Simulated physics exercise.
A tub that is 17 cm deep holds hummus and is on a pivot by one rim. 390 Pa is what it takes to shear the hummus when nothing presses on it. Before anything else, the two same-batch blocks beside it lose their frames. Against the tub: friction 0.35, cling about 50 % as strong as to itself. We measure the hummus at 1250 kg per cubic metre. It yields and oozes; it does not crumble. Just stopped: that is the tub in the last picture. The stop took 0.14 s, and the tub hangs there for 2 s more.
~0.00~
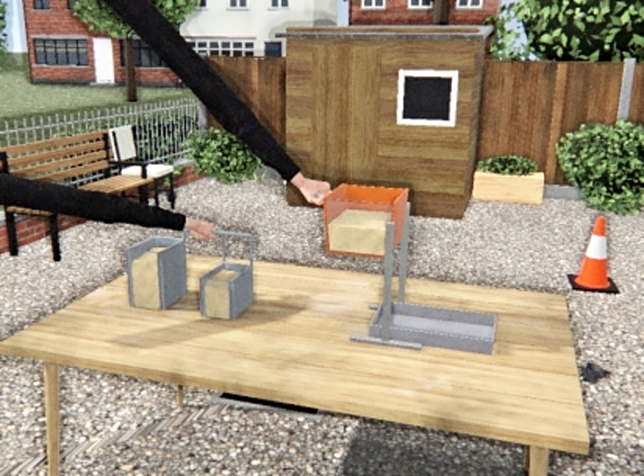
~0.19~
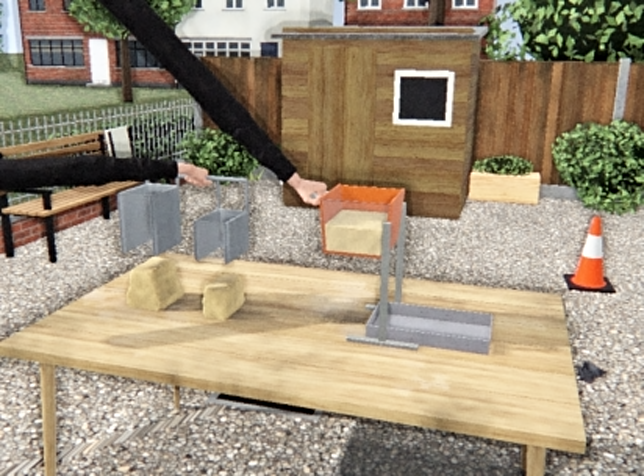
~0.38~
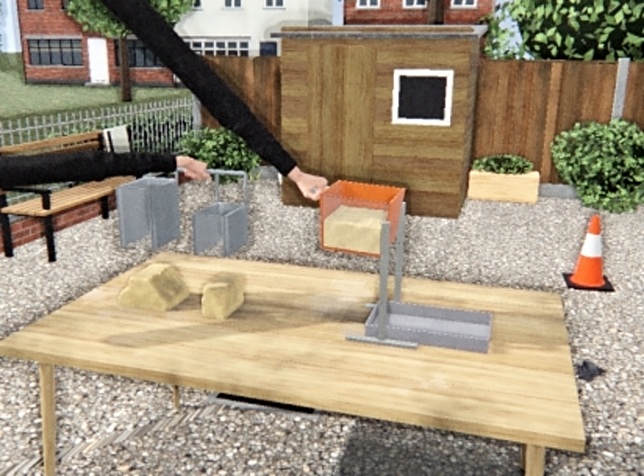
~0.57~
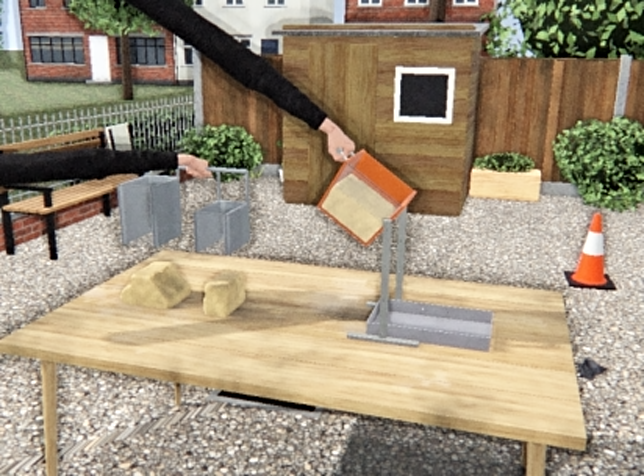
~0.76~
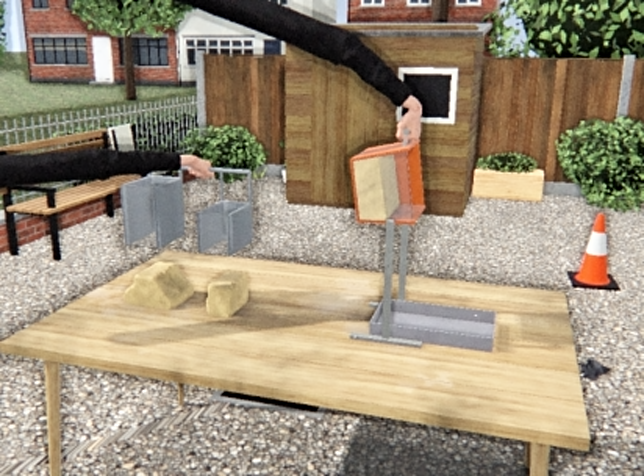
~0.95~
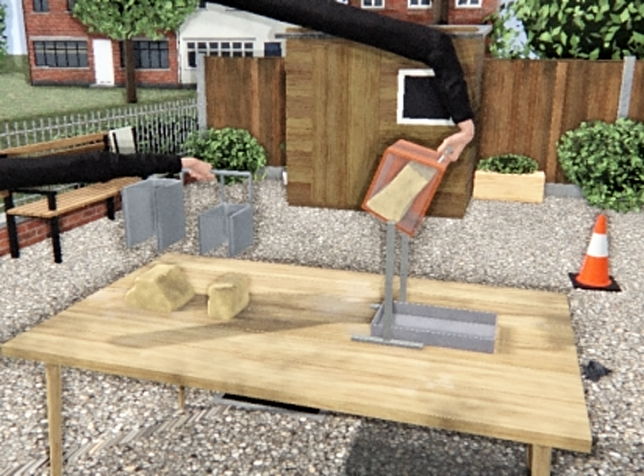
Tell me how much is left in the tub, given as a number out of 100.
It should be close to 0 out of 100.
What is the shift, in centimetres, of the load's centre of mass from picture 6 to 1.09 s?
Roughly 13 cm.
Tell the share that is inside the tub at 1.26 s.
Roughly 0 per cent.
By 1.09 s, the tub is at 111 degrees and holds 43 %.
By 1.26 s, the tub is at 111 degrees and holds 0 %.
By 1.43 s, the tub is at 111 degrees and holds 0 %.
By 1.60 s, the tub is at 111 degrees and holds 0 %.
By 2.95 s, at the end, the tub is at 111 degrees and holds 0 %.
